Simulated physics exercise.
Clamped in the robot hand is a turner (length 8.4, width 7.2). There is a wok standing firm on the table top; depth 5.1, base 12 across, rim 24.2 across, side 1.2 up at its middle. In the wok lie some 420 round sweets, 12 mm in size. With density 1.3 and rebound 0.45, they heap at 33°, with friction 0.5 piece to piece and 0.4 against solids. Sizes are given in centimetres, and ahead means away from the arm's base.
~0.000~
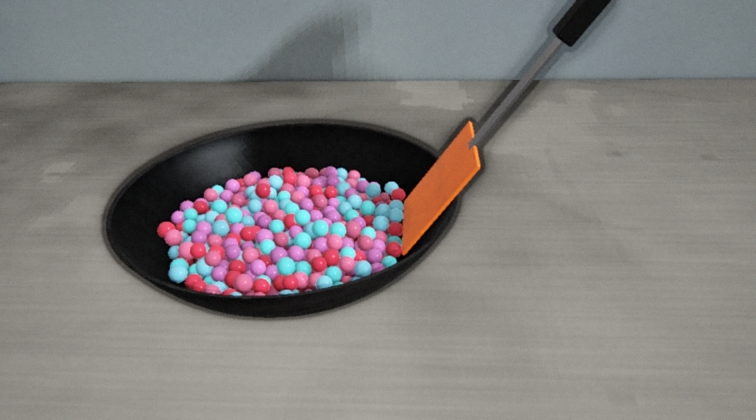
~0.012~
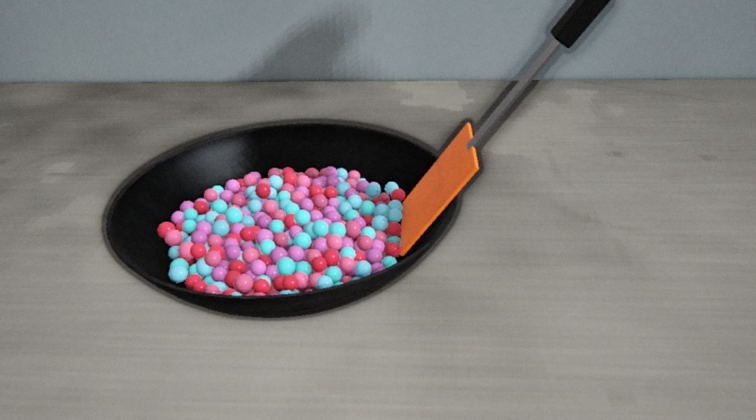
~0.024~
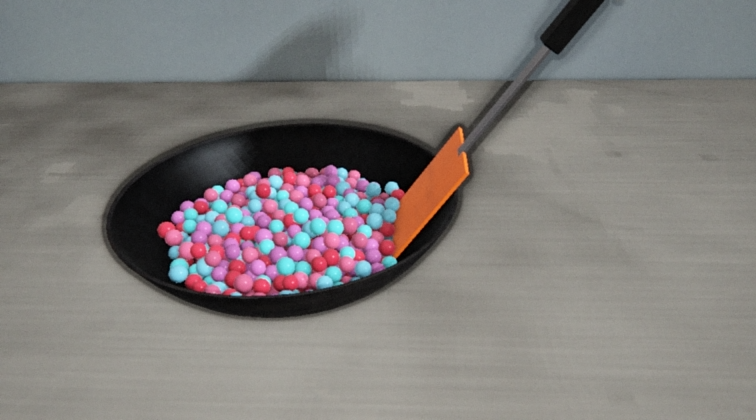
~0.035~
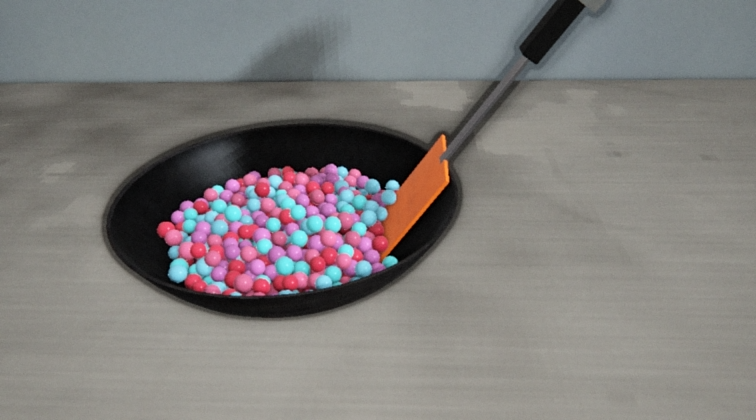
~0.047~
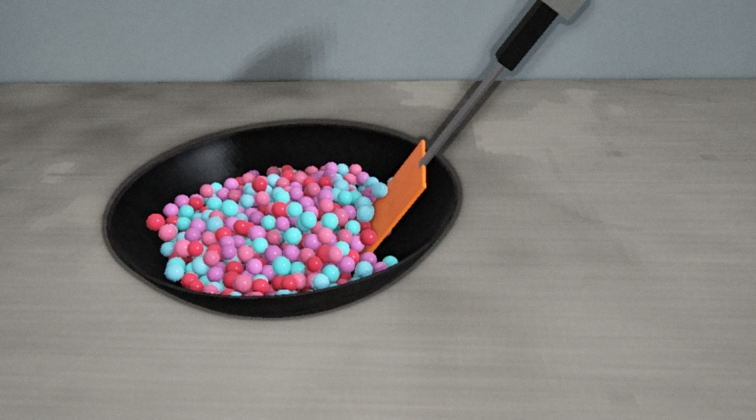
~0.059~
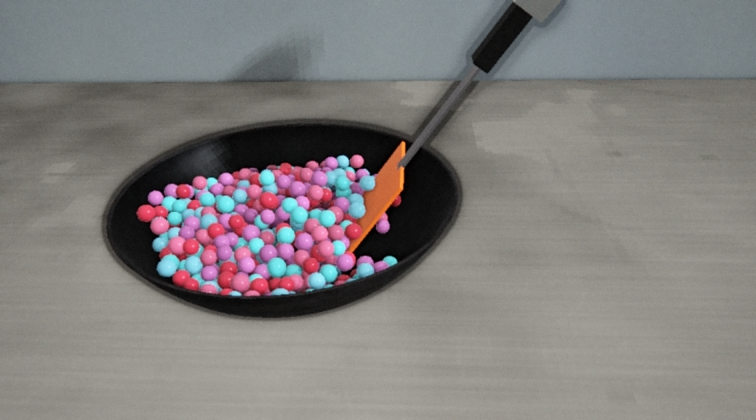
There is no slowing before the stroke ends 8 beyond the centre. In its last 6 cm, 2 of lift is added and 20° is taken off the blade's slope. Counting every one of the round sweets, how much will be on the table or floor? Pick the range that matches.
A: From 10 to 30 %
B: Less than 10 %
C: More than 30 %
(C) More than 30 %.
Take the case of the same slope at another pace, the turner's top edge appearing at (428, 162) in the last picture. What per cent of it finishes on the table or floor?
About 25 per cent.
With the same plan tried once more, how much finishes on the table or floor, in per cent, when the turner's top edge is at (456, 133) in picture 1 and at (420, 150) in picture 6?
Off the vessel, on the table or floor: Some 20 percent.
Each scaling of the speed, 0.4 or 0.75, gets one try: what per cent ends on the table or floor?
Around 10 per cent and around 30 per cent.
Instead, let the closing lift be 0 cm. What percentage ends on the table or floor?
Some 25 in a hundred.
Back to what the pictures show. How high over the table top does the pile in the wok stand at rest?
It reaches roughly 4.5 cm.
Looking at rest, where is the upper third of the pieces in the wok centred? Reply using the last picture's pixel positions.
Around (211, 236).
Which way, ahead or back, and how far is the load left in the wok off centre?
I'd say it's roughly 2.5 cm toward the front.
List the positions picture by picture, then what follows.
Turner top edge at (474, 143), sloping 55°; upper third of the load around (289, 222), from x 165 to 400, top at y 175; 422 in the wok, in the first picture.
Turner top edge at (473, 144), sloping 55°; upper third of the load around (289, 222), from x 165 to 400, top at y 175, in the second picture.
Turner top edge at (464, 149), sloping 55°; upper third of the load around (291, 220), from x 165 to 400, top at y 170, in the third picture.
Turner top edge at (445, 157), sloping 55°; upper third of the load around (293, 219), from x 165 to 395, top at y 170, in the fourth picture.
Turner top edge at (424, 162), sloping 55°; upper third of the load around (290, 213), from x 155 to 395, top at y 170, in the fifth picture.
Turner top edge at (403, 163), sloping 55°; upper third of the load around (282, 207), from x 145 to 395, top at y 160; 422 in the wok, in the sixth picture.
After 0.09 s, sloping 55°, highest piece 8 above the table; 422 in the wok.
After 0.12 s, sloping 49°, highest piece 10 above the table; 418 in the wok, 4 on the blade or in flight.
After 0.33 s, sloping 35°, highest piece 12 above the table; 262 in the wok, 85 on the table or floor, 75 on the blade or in flight.
After 1.38 s, sloping 35°, highest piece 4 above the table; 261 in the wok, 161 on the table or floor.
At rest, 261 in the wok, 161 on the table or floor. That is 38 % on the table or floor.
